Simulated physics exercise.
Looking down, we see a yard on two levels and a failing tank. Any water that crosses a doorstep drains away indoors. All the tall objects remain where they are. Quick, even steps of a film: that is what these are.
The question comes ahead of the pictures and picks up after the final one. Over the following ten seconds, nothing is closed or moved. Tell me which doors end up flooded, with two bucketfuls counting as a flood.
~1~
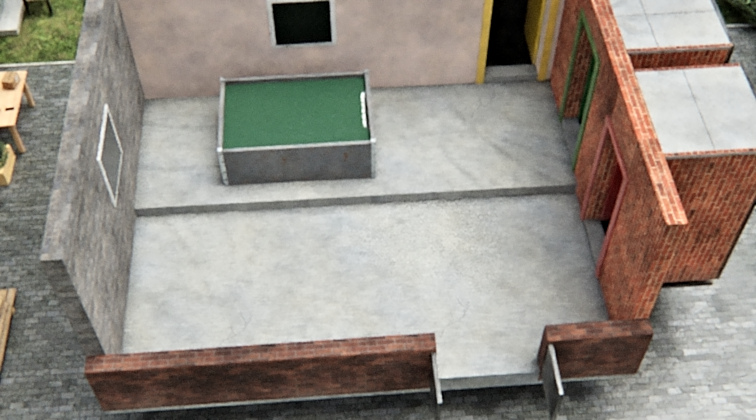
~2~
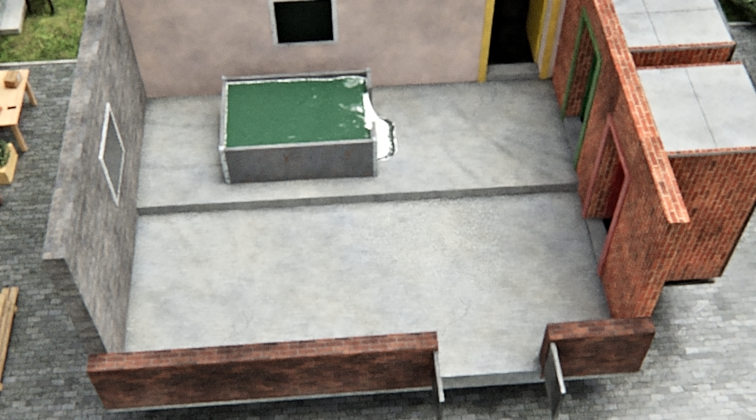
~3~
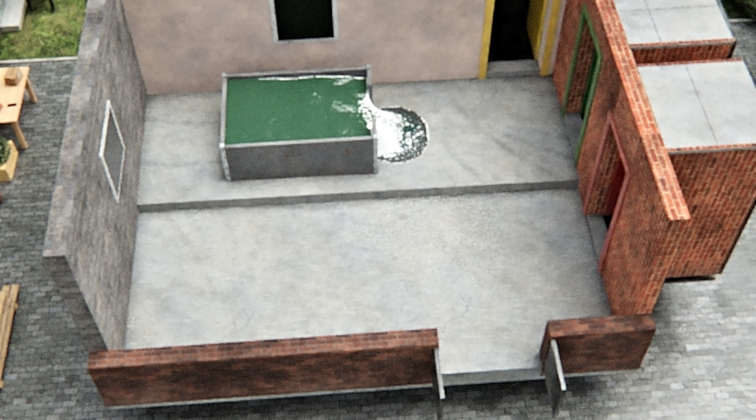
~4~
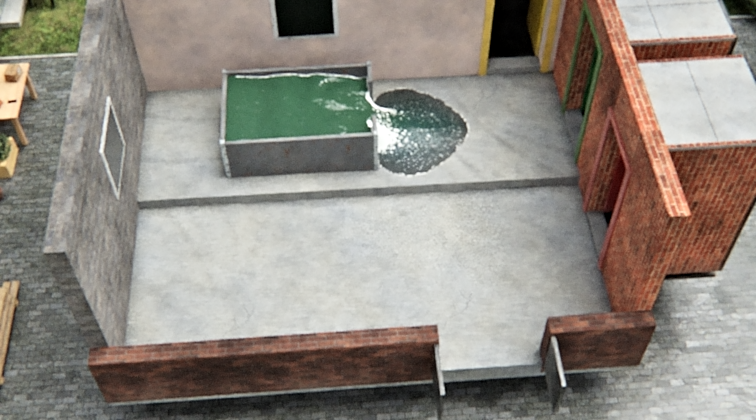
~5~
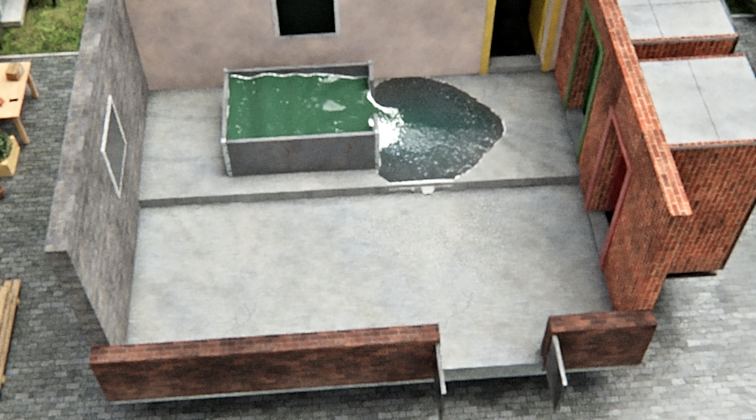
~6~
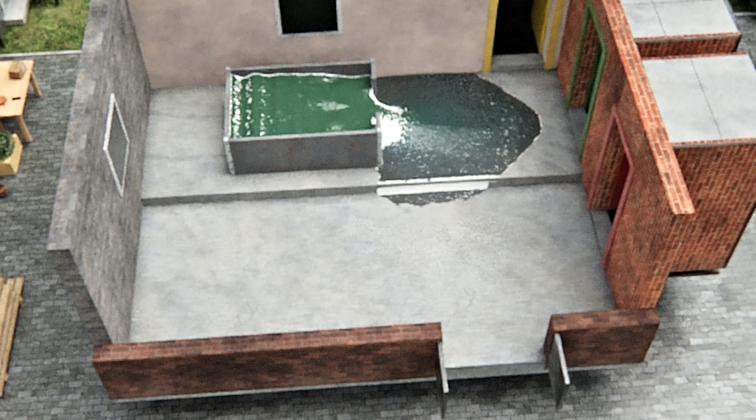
Here is how it goes: The yellow door ends up flooded; the red door ends up flooded; the green door ends up flooded.
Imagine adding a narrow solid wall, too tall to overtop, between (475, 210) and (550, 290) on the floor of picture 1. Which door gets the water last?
I'd pick the one in red.
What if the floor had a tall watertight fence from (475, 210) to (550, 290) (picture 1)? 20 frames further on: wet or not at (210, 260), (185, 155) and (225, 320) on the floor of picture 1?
Untouched, untouched, untouched.
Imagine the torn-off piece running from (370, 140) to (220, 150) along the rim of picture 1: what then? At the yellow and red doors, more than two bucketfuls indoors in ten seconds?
As it turns out, the yellow door falls short while the red door tops the limit.
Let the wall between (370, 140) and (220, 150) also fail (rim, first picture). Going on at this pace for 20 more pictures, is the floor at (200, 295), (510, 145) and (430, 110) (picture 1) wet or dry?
First soaked, second unwetted, third unwetted.
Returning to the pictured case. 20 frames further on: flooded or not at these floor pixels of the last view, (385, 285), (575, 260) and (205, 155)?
Point by point: Not yet wet, inundated, not yet wet.
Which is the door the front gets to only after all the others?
That would be the red door.
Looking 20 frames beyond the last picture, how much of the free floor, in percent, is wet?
Estimate: Near 35 %.
A moment on, water covers 30 % of the floor; the yellow door wet at the sill, nothing in, the red door not reached, the green door under two buckets in.
Next, water covers 35 % of the floor; the yellow door under two buckets in, the red door under two buckets in, the green door over two buckets in.
Then, water covers 35 % of the floor; the yellow door over two buckets in, the red door over two buckets in, the green door far over two buckets in.
Later, water covers 55 % of the floor; the yellow door over two buckets in, the red door over two buckets in, the green door far over two buckets in.
In the end, water covers 85 % of the floor; the yellow door over two buckets in, the red door far over two buckets in, the green door far over two buckets in.
